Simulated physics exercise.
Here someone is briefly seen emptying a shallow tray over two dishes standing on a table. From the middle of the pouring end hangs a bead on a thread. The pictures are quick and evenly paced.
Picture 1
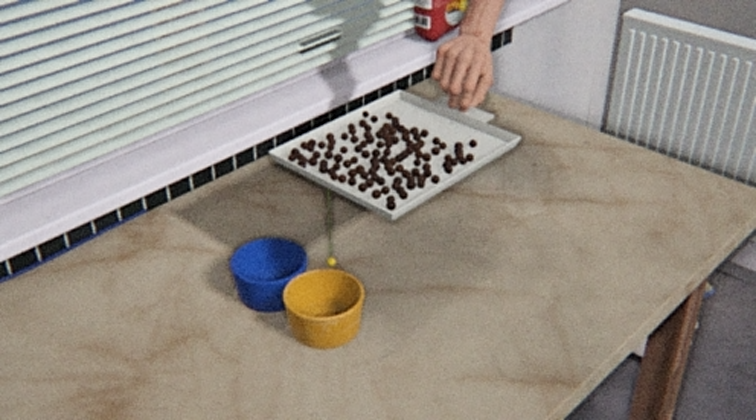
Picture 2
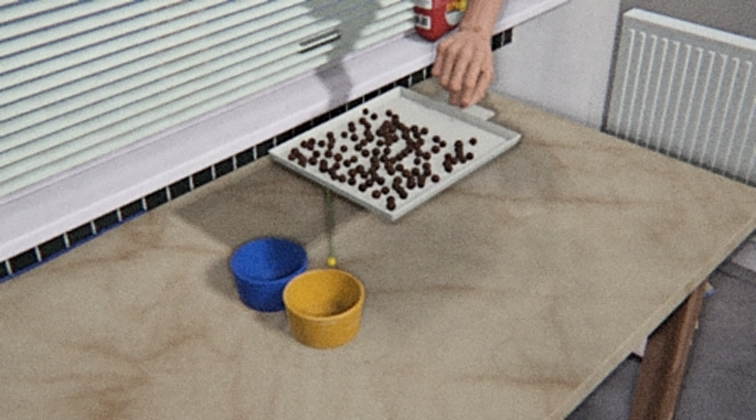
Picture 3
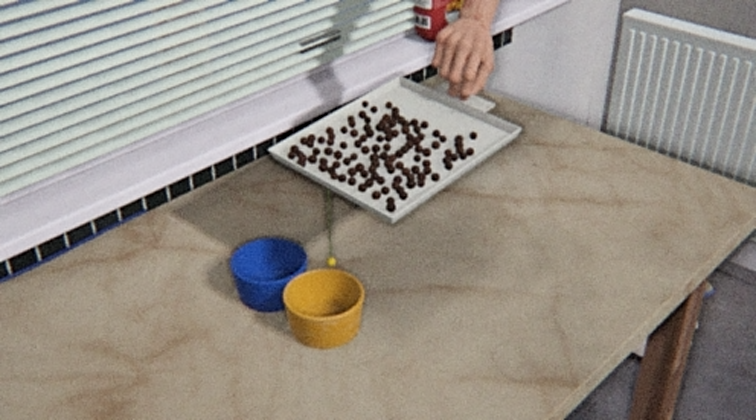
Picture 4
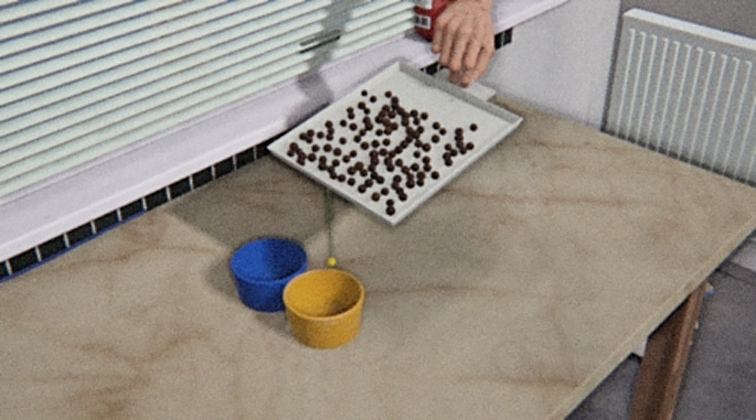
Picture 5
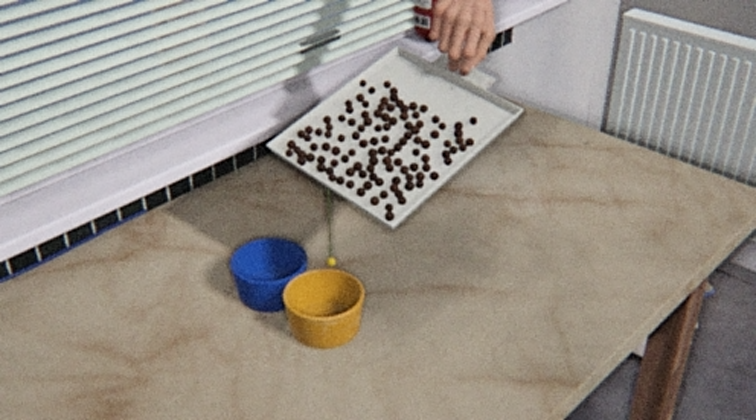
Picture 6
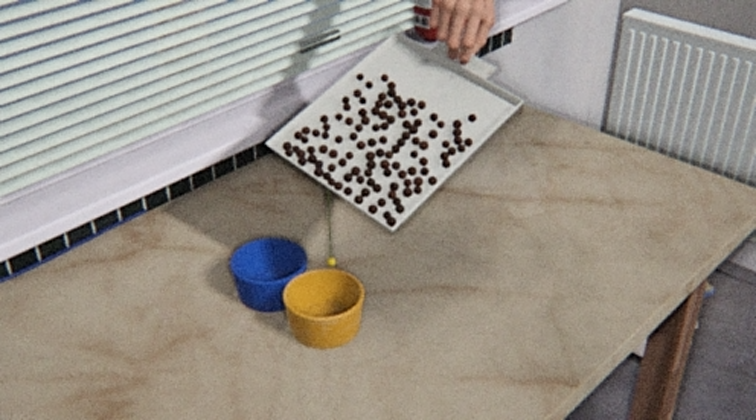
A shallow white tray of small dark balls was tilted steadily by a hand at its far end, its near edge dipping slightly rightward above blue and yellow dishes, as the balls began shifting.
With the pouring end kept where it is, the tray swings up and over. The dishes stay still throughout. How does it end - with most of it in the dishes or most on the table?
Basically it's a mostly lost load, that one.
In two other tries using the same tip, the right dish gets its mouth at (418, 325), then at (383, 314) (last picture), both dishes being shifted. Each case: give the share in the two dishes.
That makes 80 per cent, followed by 80 per cent.
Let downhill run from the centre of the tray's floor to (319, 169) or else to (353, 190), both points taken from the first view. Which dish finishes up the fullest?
Taking them in order: Left side, followed by right side.
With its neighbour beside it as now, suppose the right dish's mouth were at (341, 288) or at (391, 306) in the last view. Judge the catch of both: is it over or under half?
Together the dishes get less than a half first, then beyond half.
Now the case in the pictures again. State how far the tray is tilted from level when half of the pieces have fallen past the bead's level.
Close to 75 degrees, I reckon.
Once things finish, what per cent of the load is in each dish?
Roughly 0 in a hundred for the left dish, roughly 20 in a hundred for the right dish.
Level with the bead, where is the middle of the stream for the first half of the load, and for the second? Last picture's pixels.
Points: About (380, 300), then about (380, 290).
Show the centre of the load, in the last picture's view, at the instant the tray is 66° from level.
About (371, 227).
Shortly afterwards, tray tipped steeply; near half on the tray; a little in the right dish; a little outside both; near a quarter in the air.
Next, tray tipped past a quarter turn; near a quarter in the right dish; the bulk outside both; only a few in the air.
Some moments later, tray tipped past a quarter turn; near a quarter in the right dish; the bulk outside both.
In the end, tray tipped past a quarter turn; near a quarter in the right dish; none at all in the left dish; the bulk outside both.
